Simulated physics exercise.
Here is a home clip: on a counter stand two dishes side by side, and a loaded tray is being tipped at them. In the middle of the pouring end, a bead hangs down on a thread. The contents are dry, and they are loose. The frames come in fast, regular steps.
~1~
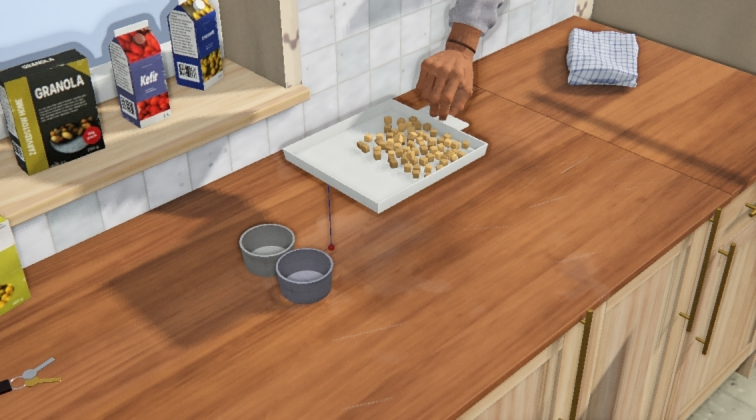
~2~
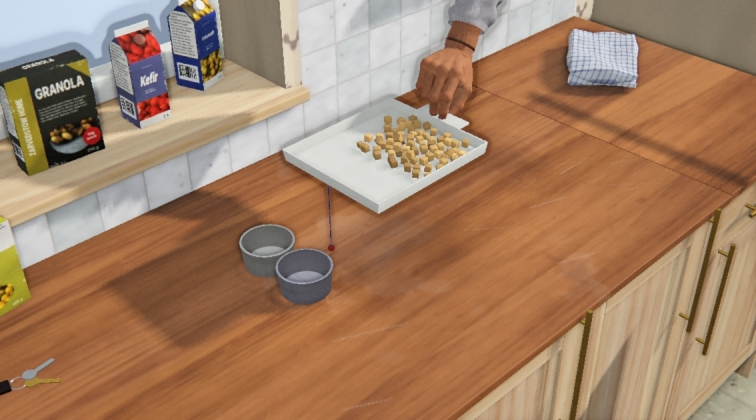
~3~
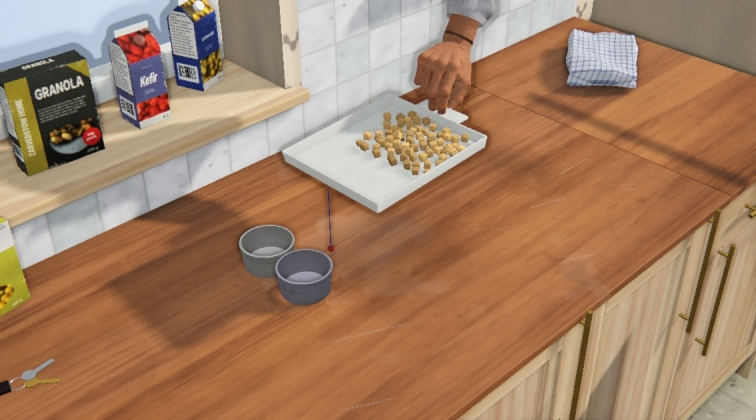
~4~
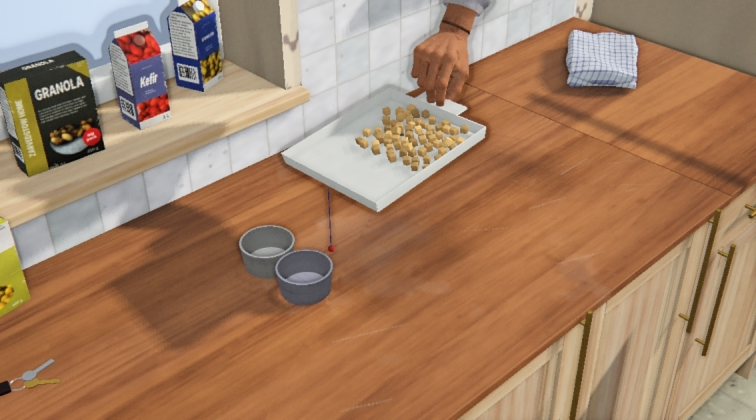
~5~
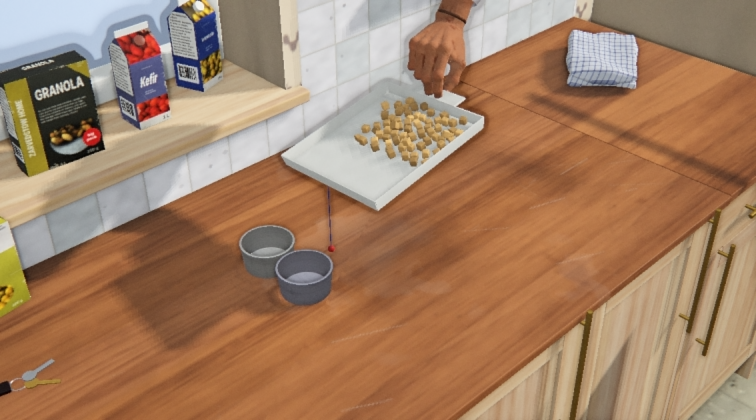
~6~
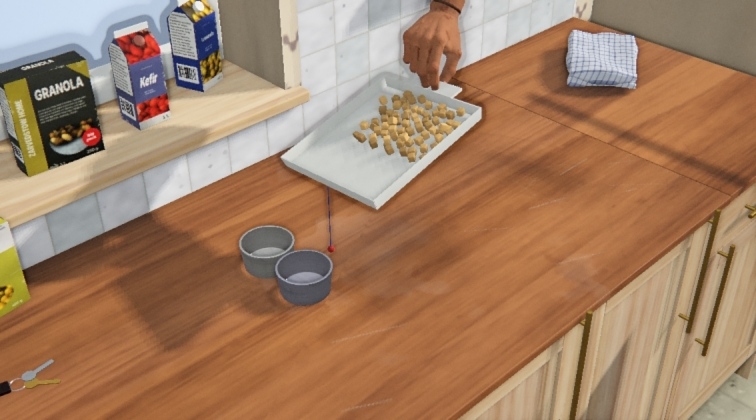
On a wooden kitchen counter, a hand held a white tray of small tan cubes near two little grey dishes, then slowly raised its far end, tilting it slightly while the cubes shifted little.
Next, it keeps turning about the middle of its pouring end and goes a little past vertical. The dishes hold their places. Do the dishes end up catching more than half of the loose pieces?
Yes.
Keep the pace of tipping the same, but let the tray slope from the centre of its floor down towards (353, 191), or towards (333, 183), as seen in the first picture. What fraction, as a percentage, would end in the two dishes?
About 10 %, then 50 %.
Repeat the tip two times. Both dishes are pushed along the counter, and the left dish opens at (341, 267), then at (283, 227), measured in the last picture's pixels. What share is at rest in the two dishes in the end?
0, then 50 %.
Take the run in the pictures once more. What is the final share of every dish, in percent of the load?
In the left dish you'd find about 40 % of the load, and in the right dish about 30 %.
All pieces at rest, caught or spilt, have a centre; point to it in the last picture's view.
The centre ends up roughly at (277, 260).
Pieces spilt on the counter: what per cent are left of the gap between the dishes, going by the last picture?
30 %, near enough.
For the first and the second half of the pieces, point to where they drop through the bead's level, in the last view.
It goes through near (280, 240) first, then near (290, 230).
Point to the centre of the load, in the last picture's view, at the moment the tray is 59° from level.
At about (313, 160).
Soon after the last picture, tray tipped steeply; nearly all on the tray; a small part in the air.
A little later, tray tipped right over; most on the tray; a small part in the right dish; a small part in the left dish; a small part outside both; a stray few in the air.
Later still, tray tipped past a quarter turn; about a quarter in the right dish; about a third in the left dish; about a third outside both.
At rest, tray tipped past a quarter turn; about a quarter in the right dish; about a third in the left dish; about a third outside both.
